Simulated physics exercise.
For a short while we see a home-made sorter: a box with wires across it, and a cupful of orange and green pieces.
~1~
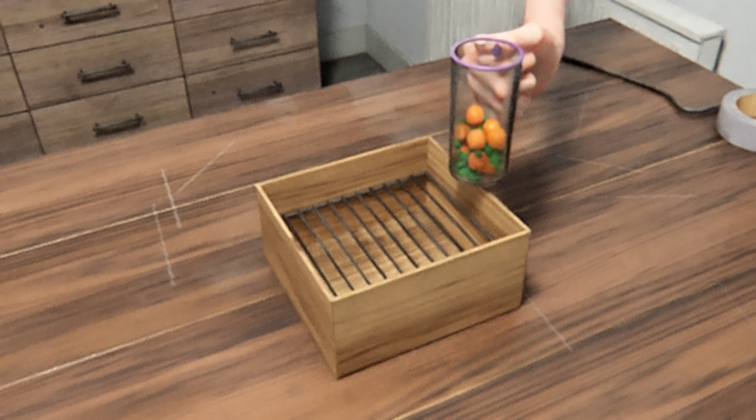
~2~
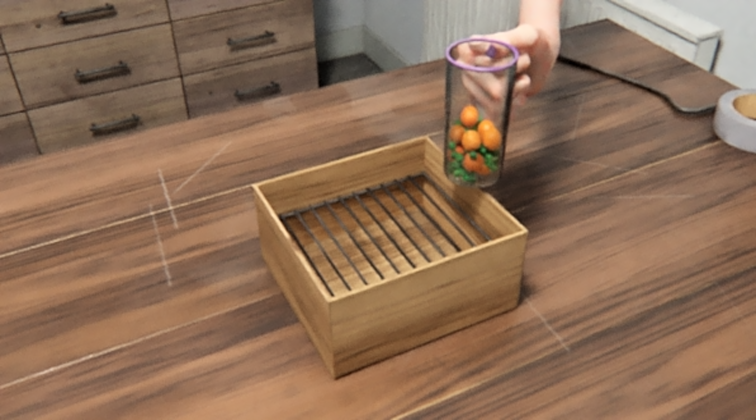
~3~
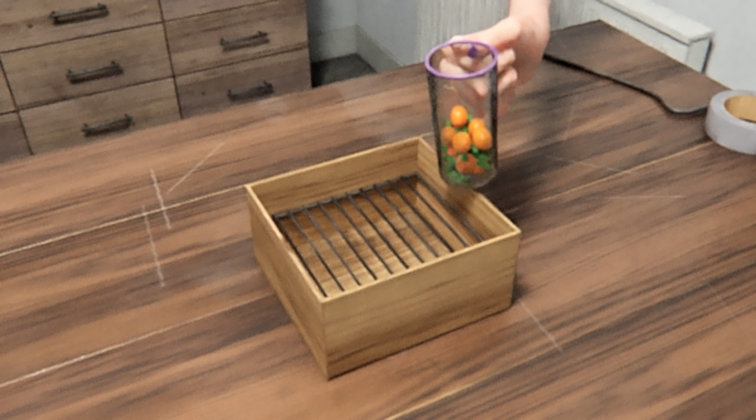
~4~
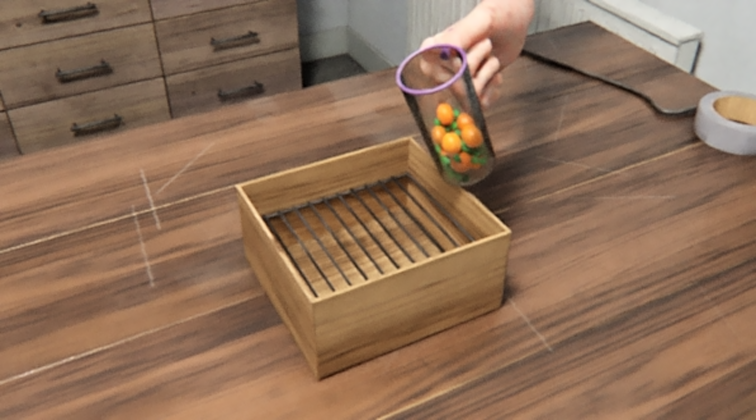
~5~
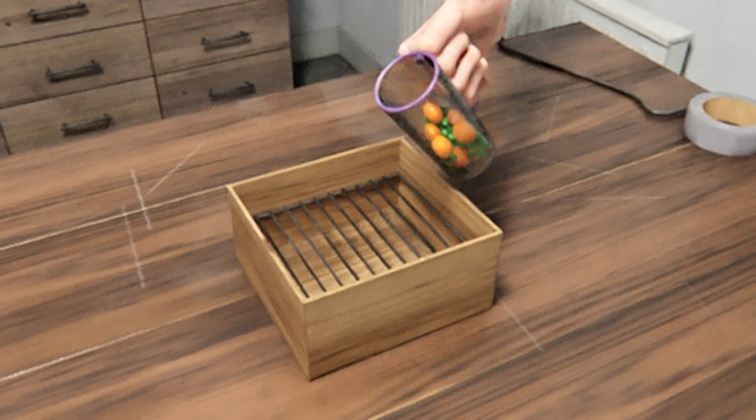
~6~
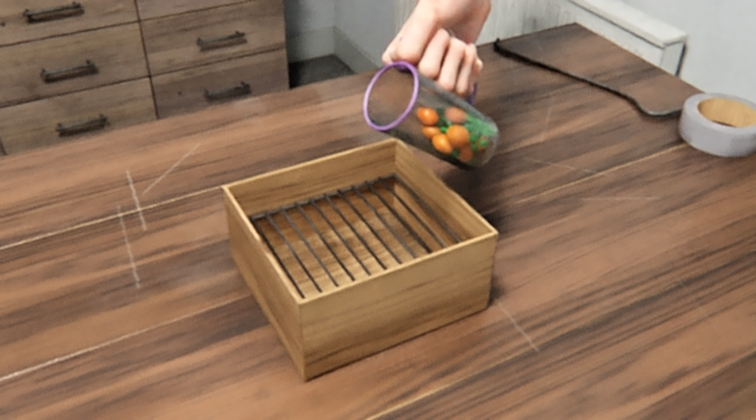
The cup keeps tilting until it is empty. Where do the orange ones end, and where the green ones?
As for the orange ones, they sit on the grille, and the green ones slip past the grid.
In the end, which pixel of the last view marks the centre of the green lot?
It winds up somewhere around (361, 280).
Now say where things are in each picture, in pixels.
In the first picture, cup at (482, 114), upright; rack at (333, 261), 12 wires across; orange wooden balls at (472, 139), wider than the gaps; green coated nuts at (487, 152), narrower than the gaps.
In the second picture, cup at (477, 115), upright; green ones at (482, 153).
In the third picture, cup at (465, 117), tipped 8°; orange ones at (459, 140).
In the fourth picture, cup at (450, 119), tipped 22°; green ones at (469, 147).
In the fifth picture, cup at (439, 120), tipped 37°; orange ones at (450, 131).
In the sixth picture, cup at (435, 121), tipped 52°; rack at (301, 263); orange ones at (448, 145); green ones at (468, 131).
Then, 0.25 s after the last picture, orange ones, all in the cup; green ones, all in the cup.
Then, 0.57 s after the last picture, orange ones, all in the cup; green ones, all in the cup.
Then, 0.91 s after the last picture, orange ones, about two thirds in the cup, about a third on or over the wires; green ones, nearly all in the cup, a stray few on or over the wires.
At rest, orange ones, all on the wires, none under the rack; green ones, all under the rack.
